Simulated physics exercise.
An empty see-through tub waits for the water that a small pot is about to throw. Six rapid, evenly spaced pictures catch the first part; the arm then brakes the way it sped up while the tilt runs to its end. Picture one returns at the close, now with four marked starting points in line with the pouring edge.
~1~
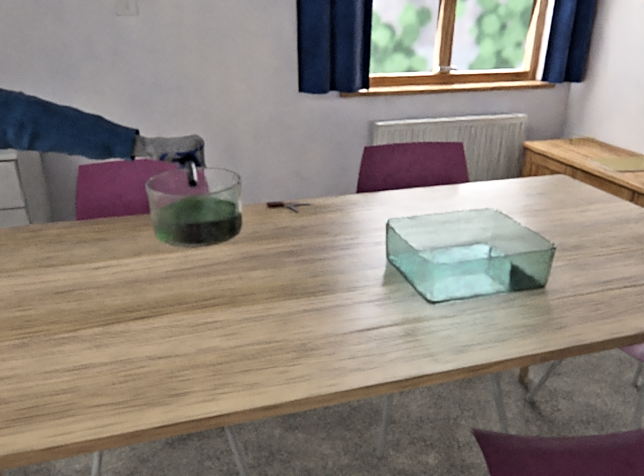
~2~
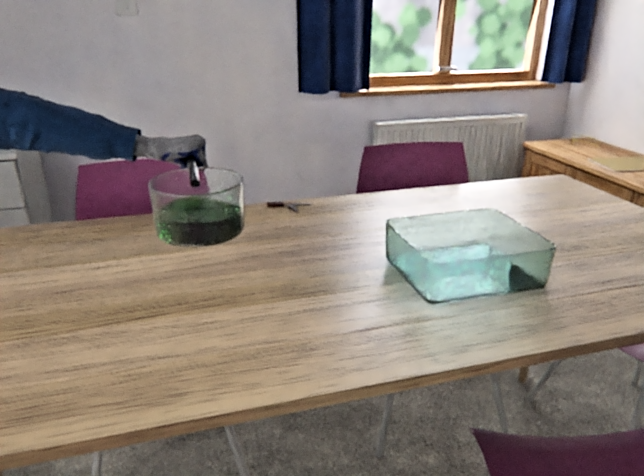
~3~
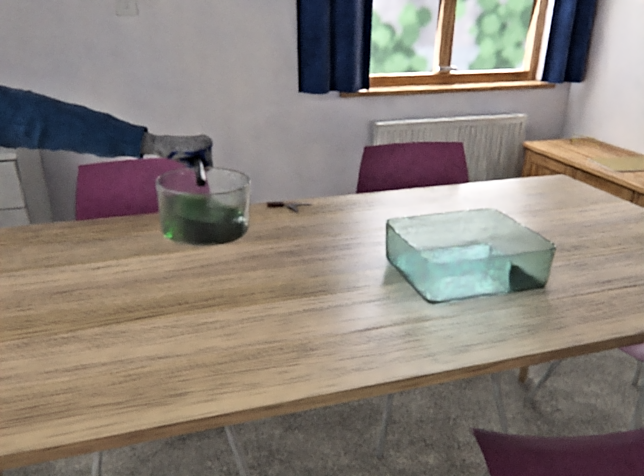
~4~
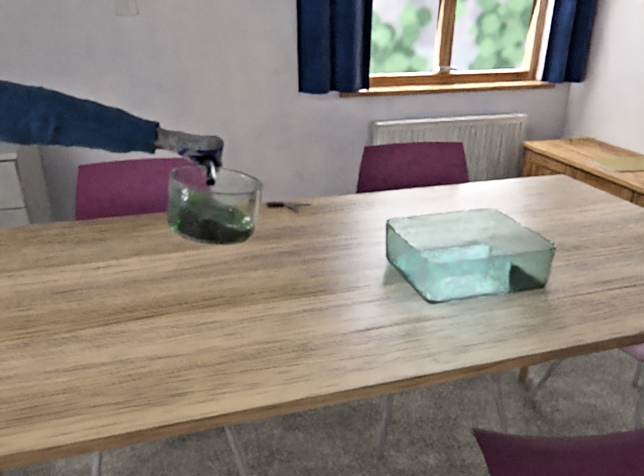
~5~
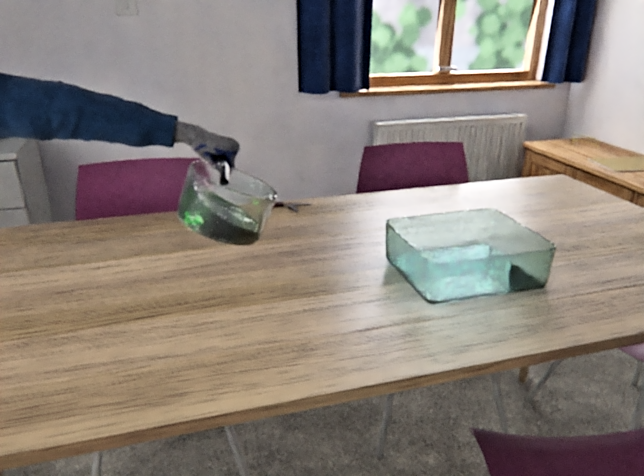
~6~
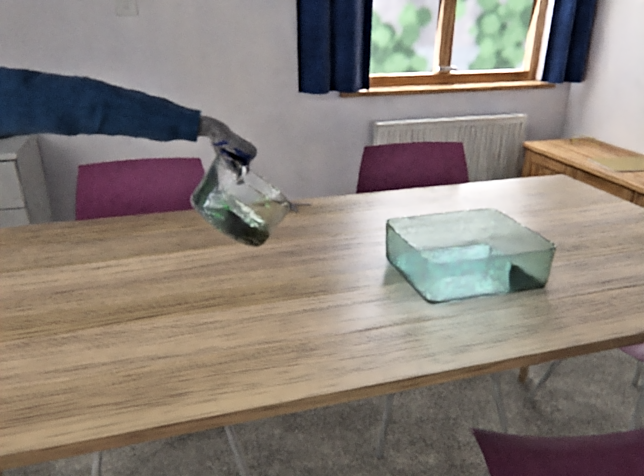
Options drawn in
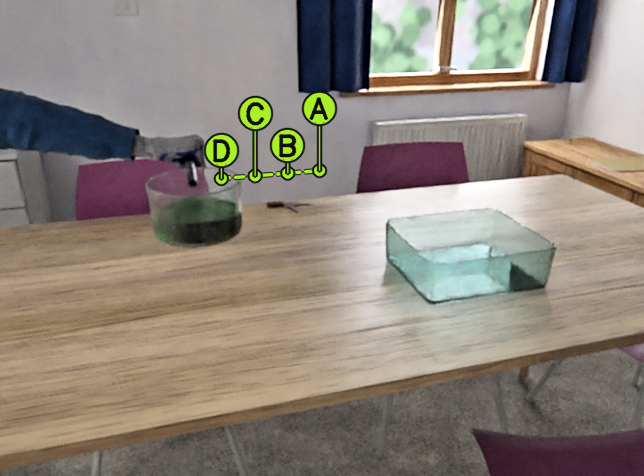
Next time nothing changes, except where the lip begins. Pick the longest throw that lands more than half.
That is spot B.
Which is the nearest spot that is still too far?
The answer is C.
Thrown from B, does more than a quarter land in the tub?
Yes.
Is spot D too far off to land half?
Yes, it does.
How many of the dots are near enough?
Two of them.
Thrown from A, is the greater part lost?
No, not at all.
On the marked copy, A at (319, 170); B at (287, 173); C at (255, 175); D at (221, 178).
With A, about 69 % lands in the tub, 4 % falls short and 26 % goes beside or beyond.
With B, about 68 % lands in the tub, 12 % falls short and 20 % goes beside or beyond.
With C, about 28 % lands in the tub, 66 % falls short and 5 % goes beside or beyond.
With D, about 0 % lands in the tub, 95 % falls short and 4 % goes beside or beyond.
